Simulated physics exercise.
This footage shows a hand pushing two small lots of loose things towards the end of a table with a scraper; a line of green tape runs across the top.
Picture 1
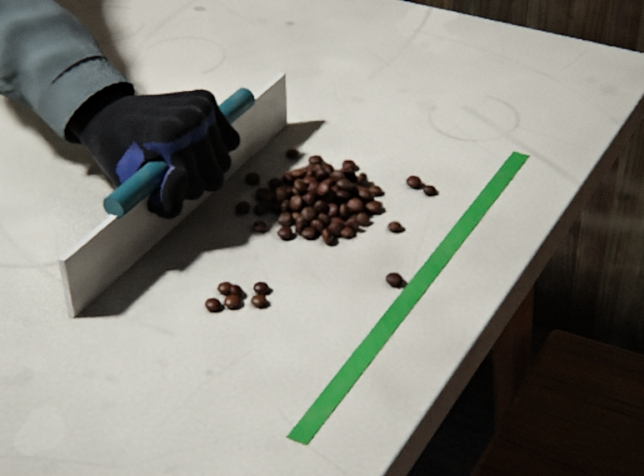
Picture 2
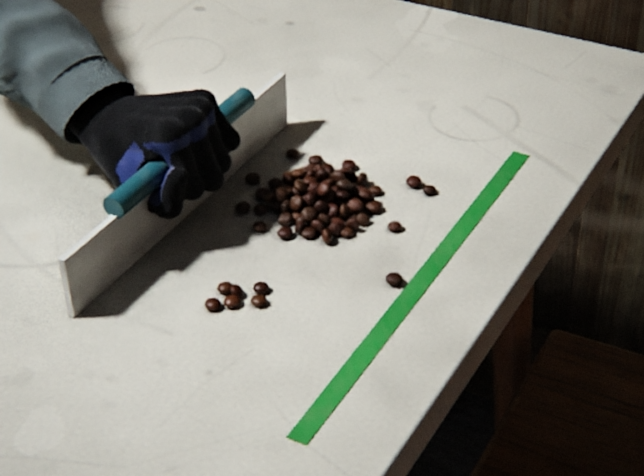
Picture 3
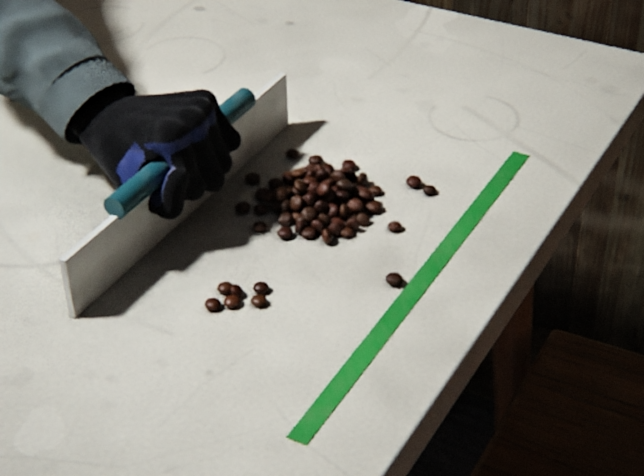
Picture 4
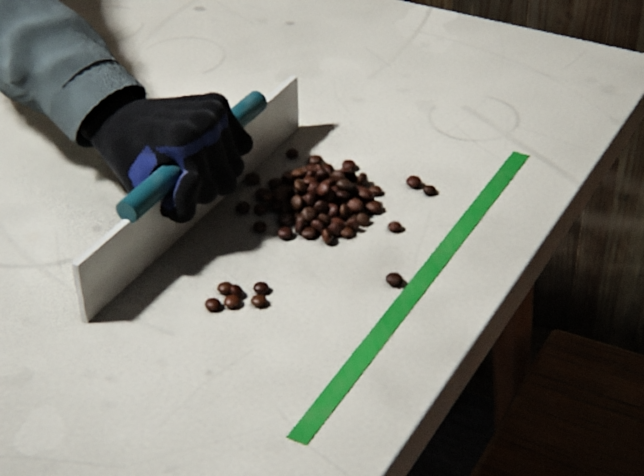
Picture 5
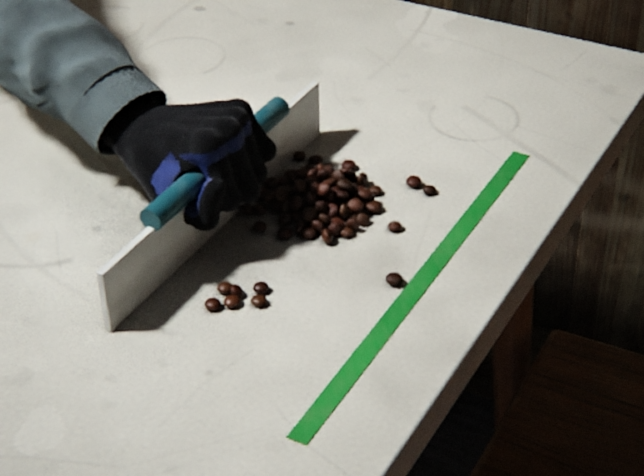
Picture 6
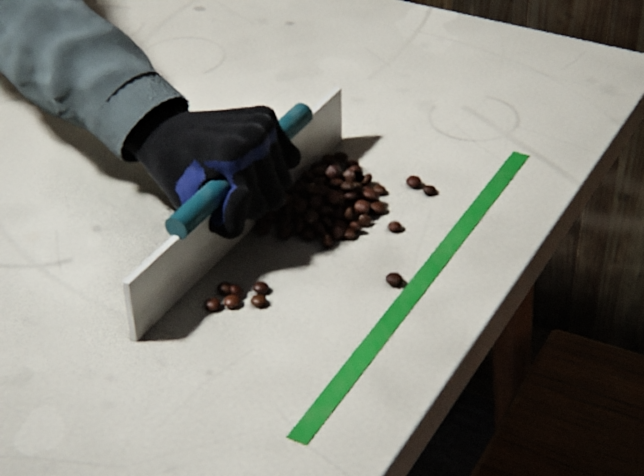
On a pale tabletop, a gloved hand holding a scraper still, then sliding it right against the larger pile of small brown pieces.
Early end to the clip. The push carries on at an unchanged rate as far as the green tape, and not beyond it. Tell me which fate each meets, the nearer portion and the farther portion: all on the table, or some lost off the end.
Nearer portion: All on the table; farther portion: Some lost off the end.
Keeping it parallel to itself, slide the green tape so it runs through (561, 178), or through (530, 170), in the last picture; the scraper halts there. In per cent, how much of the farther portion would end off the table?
About 90 per cent, then about 50 per cent.
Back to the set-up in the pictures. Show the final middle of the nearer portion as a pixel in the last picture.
Resting middle, last view: About (394, 345).
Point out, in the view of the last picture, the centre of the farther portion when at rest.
Roughly (492, 251).
Then, 0.44 s later than the last frame, scraper still moving, near (341, 203); nearer portion all on the table, its front near (310, 319); farther portion all on the table, its front near (454, 246).
Then, 0.89 s later than the last frame, scraper stopped at the green tape; nearer portion all on the table, its front near (406, 352); farther portion about a tenth over the edge.
Then, 1.17 s later than the last frame, scraper stopped at the green tape; nearer portion all on the table, its front near (406, 352); farther portion roughly a quarter over the edge.
When it is over, scraper stopped at the green tape; nearer portion all on the table, its front near (406, 352); farther portion roughly a quarter over the edge.
